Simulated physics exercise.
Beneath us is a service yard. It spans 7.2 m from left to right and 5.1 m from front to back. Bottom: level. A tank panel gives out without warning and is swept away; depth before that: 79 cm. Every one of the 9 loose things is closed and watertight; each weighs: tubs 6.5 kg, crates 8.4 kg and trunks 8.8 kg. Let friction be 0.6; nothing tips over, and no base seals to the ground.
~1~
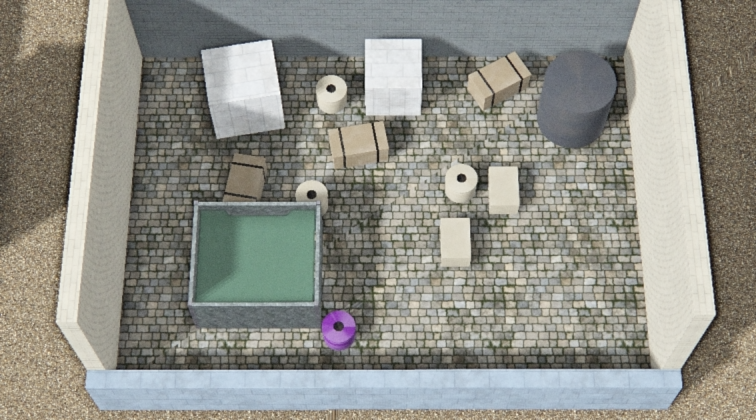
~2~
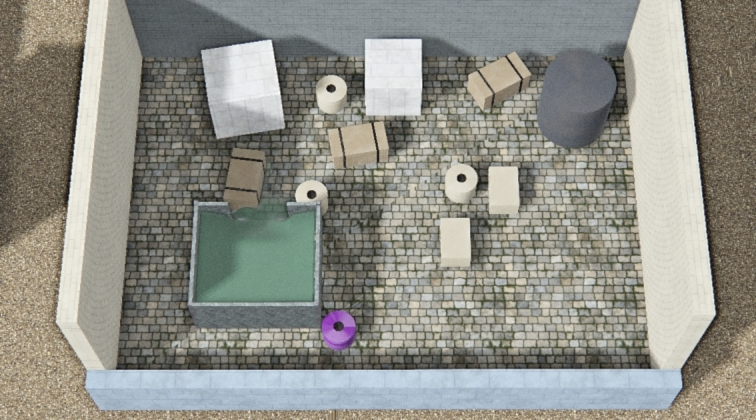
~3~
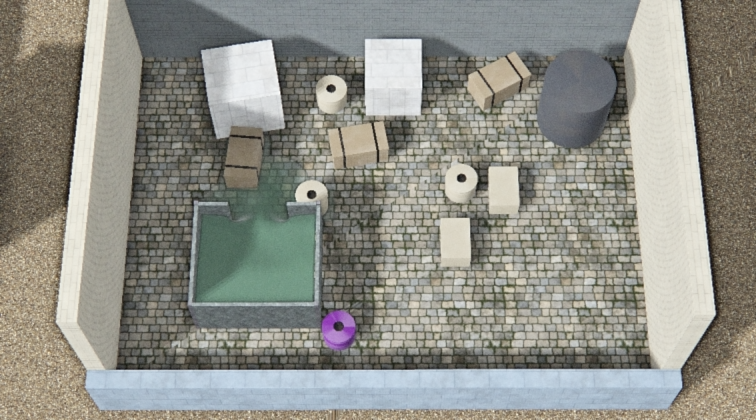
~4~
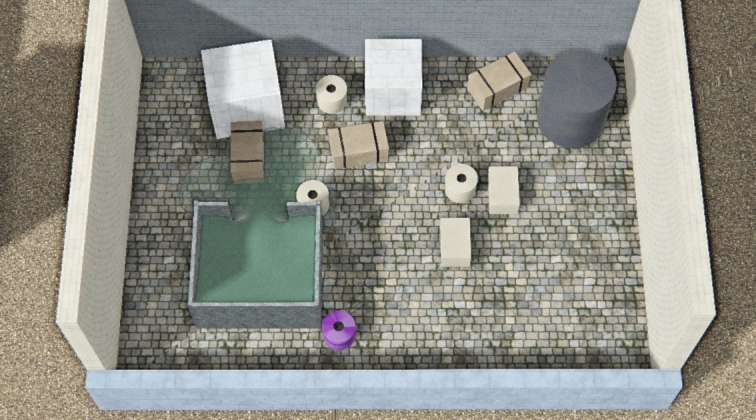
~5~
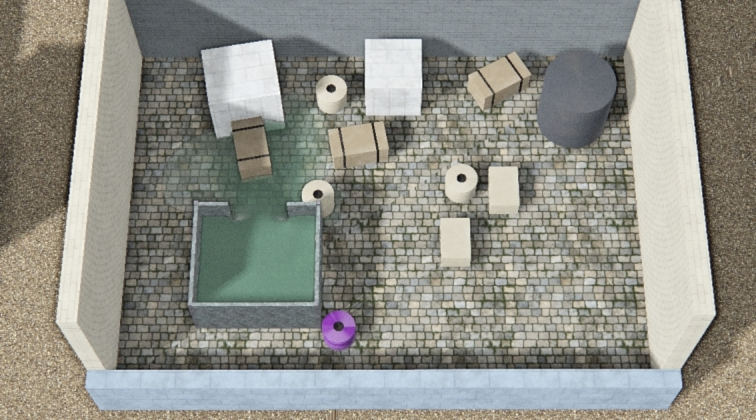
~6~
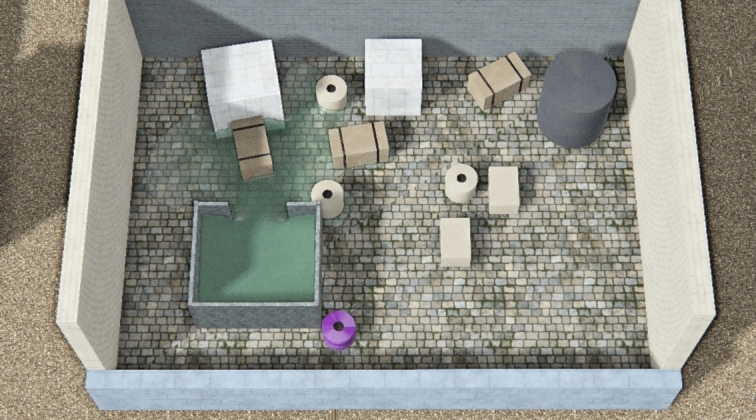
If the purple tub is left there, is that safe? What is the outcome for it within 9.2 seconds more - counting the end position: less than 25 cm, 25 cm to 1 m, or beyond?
Outcome: A short move.
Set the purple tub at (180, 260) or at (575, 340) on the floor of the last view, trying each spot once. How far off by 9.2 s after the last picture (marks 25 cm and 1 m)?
I'd expect that it gets borne away first and is pushed partway second.
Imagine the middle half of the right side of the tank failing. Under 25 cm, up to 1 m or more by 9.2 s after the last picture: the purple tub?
What happens next is that the purple tub does not really budge.
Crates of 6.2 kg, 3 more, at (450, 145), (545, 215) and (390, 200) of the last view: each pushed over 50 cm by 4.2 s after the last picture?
One by one: Beyond the mark, below the mark, below the mark.
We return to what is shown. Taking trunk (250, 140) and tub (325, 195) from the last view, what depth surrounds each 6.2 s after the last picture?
Depth approx. 10 cm / 2 cm.
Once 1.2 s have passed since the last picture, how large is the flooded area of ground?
Wet: Near 12 m2.
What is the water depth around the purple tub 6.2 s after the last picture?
Roughly 3 cm at that moment.
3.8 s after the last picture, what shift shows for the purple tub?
I'd put it at around 0 cm.
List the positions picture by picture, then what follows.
The first frame shows the purple tub at (339, 327) rests on the ground; water covers 2.1 m2; 0 of 9 have shifted.
The second frame shows the purple tub at (339, 327) rests on the ground; 2.6 m2 under water; 1 of 9 have shifted.
The third frame shows the purple tub at (339, 327), on the bottom; 3.4 m2 under water; 1 of 9 have shifted.
The fourth frame shows the purple tub at (339, 327), on the bottom; 4.4 m2 under water; 1 of 9 have shifted.
The fifth frame shows the purple tub at (339, 327) rests on the ground; 5.3 m2 under water; 2 of 9 have shifted.
The sixth frame shows the purple tub at (339, 327), on the bottom; 6.4 m2 under water; 2 of 9 have shifted.
Then, 1.2 s after the last picture the purple tub is near (339, 327), 0.0 m from its start, aground; 2 afloat.
Then, 3.8 s after the last picture the purple tub is near (339, 327), 0.0 m from its start, aground; 4 afloat.
Then, 6.2 s after the last picture the purple tub is near (341, 326), 0.0 m from its start, aground; 4 afloat.
Then, 9.2 s after the last picture the purple tub is near (366, 301), 0.5 m from its start, aground; 5 afloat.
